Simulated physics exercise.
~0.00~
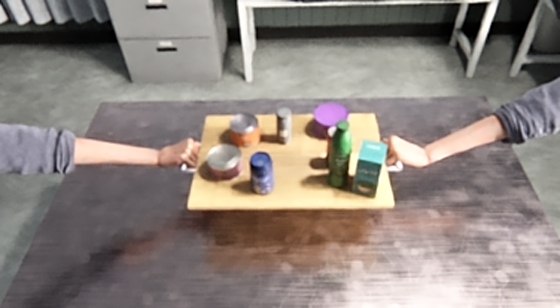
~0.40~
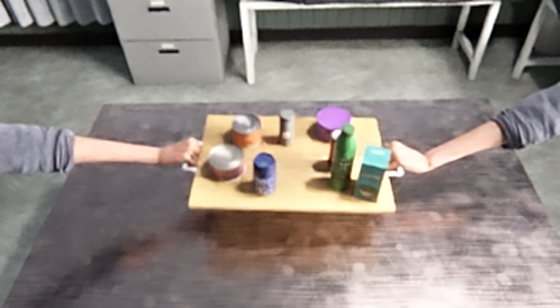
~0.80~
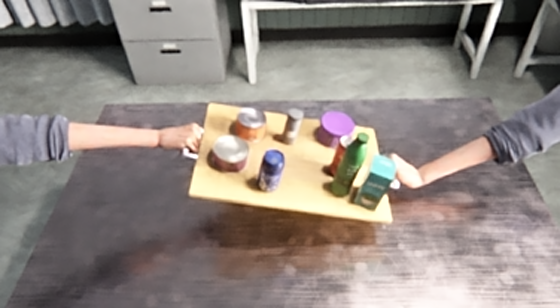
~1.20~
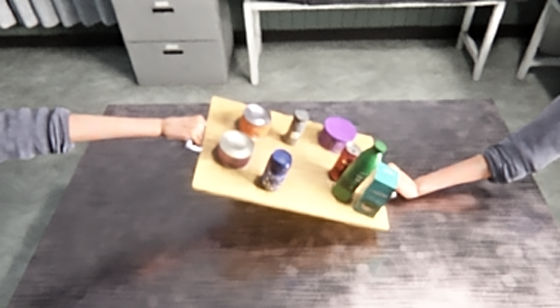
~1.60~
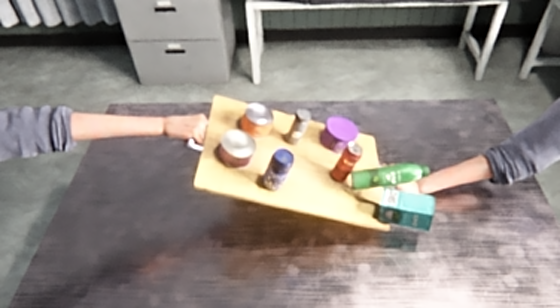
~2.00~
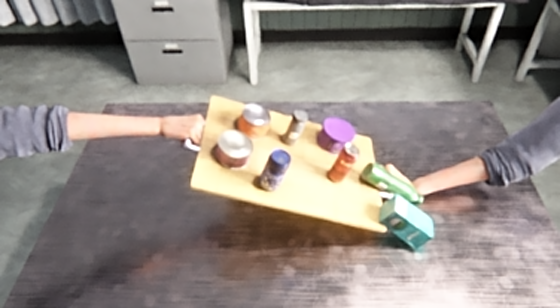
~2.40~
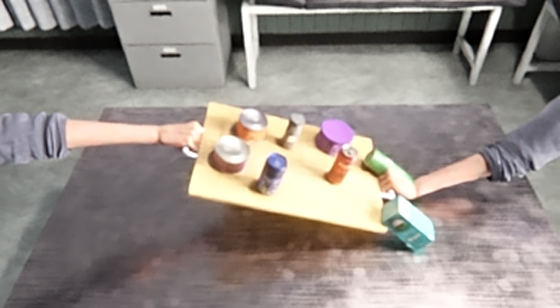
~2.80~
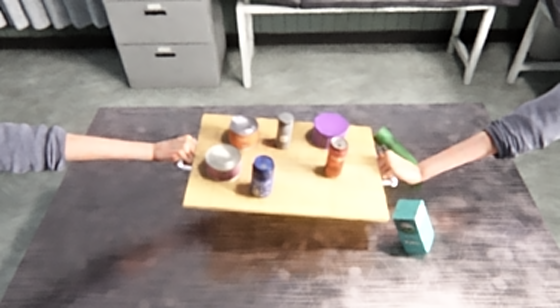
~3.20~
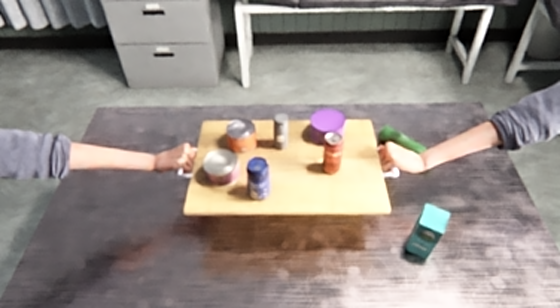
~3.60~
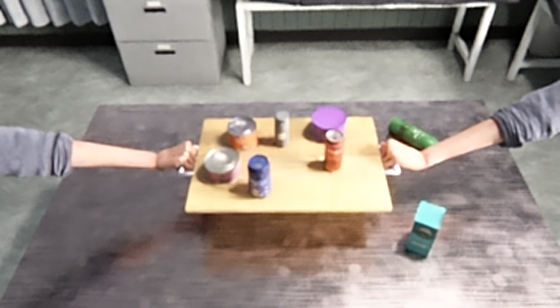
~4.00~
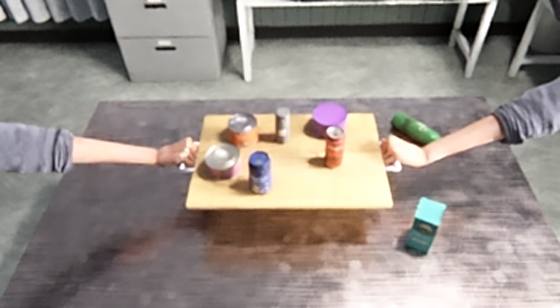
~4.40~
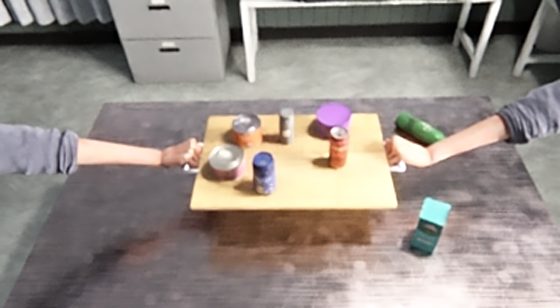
We see two hands holding a wooden tray of cans, tubs, a green bottle and a turquoise carton; its right side dips, the bottle and carton tip over and slide off that edge, and the tray returns to level with the other items still on it.
